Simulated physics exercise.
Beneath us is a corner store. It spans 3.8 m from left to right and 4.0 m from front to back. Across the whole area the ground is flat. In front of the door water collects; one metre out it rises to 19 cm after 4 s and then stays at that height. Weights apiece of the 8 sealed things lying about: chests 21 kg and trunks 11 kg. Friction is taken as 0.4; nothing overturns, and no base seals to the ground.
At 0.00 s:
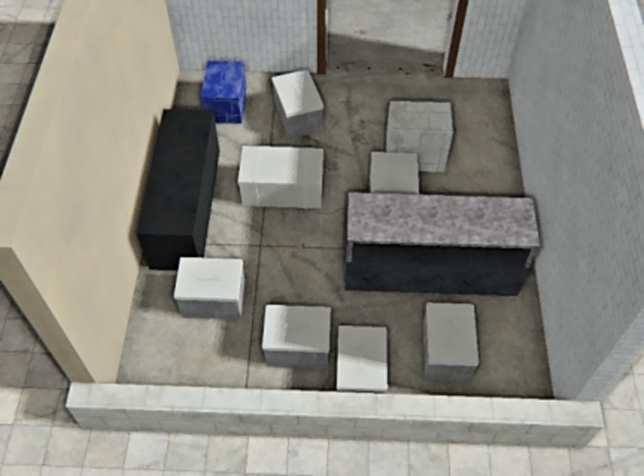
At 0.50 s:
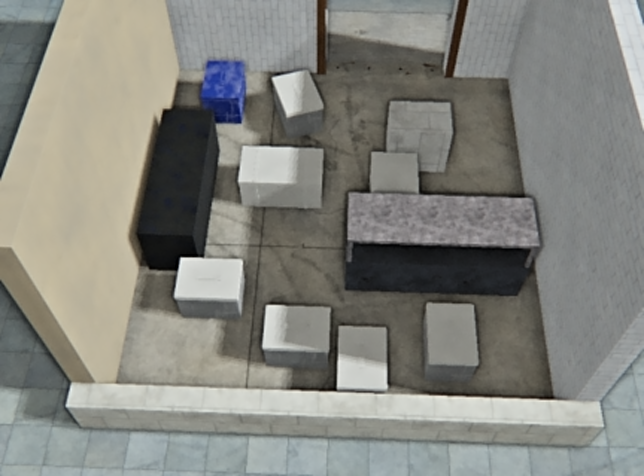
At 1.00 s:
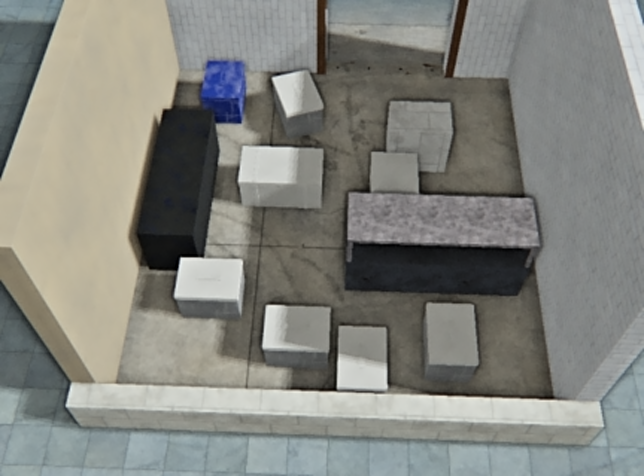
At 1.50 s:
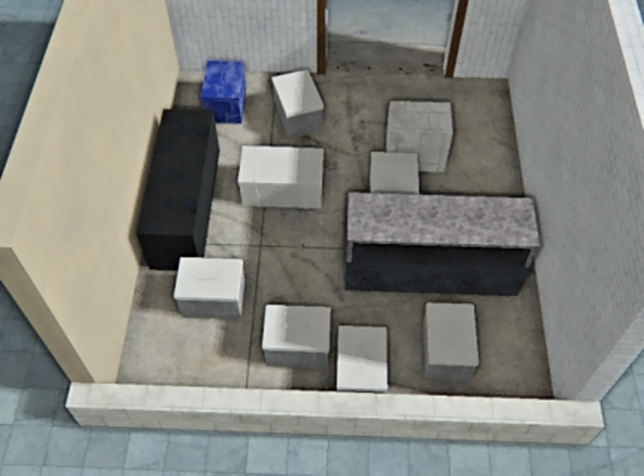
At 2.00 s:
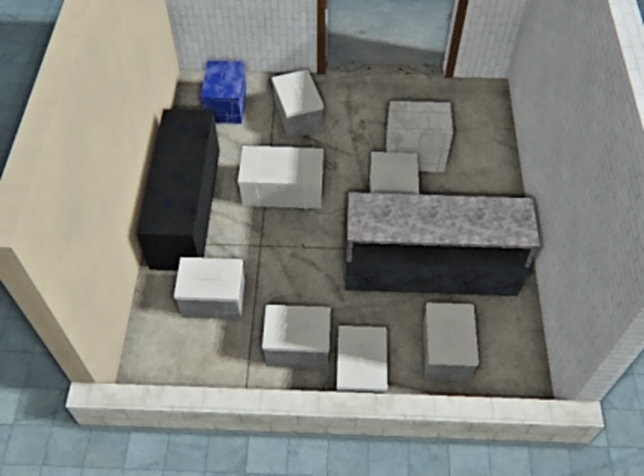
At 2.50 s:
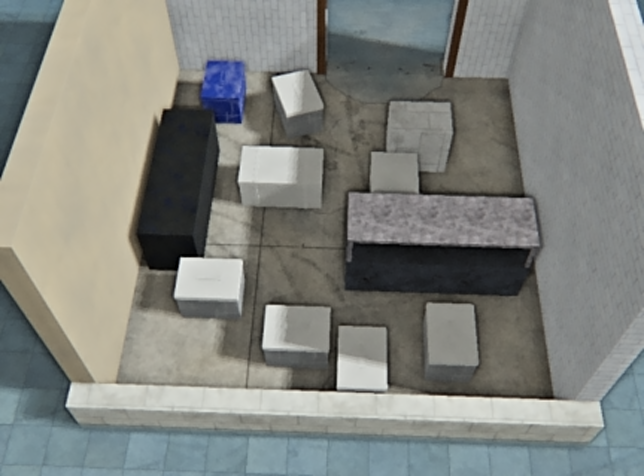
Bluish water spread over the pale paving outside a small walled room, then crept across the doorway at the back, while the blue box, the pale boxes and the dark counters inside stayed still.
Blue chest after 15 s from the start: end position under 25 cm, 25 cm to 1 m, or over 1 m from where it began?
25 cm to 1 m.
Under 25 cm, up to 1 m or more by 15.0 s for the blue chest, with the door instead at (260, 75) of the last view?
Then the blue chest would have gone a long way.
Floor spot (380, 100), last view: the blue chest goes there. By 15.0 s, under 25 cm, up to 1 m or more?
It goes a long way.
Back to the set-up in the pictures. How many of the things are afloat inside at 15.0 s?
I get 8.
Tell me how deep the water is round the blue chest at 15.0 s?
About 11 cm.
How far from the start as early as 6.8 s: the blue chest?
I'd guess some 0 cm by then.
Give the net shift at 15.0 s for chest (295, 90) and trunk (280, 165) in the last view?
Shifts: 30 cm / 200 cm.
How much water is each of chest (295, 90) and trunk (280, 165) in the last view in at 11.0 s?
Roughly 8 and 10 cm.
After 3.5 s the blue chest is near (223, 79), 0.0 m from its start, aground; 0 afloat.
After 6.8 s the blue chest is near (223, 79), 0.0 m from its start, aground; 1 afloat.
After 11.0 s the blue chest is near (223, 79), 0.0 m from its start, aground; 6 afloat.
After 15.0 s the blue chest is near (262, 65), 0.5 m from its start, afloat; 8 afloat.
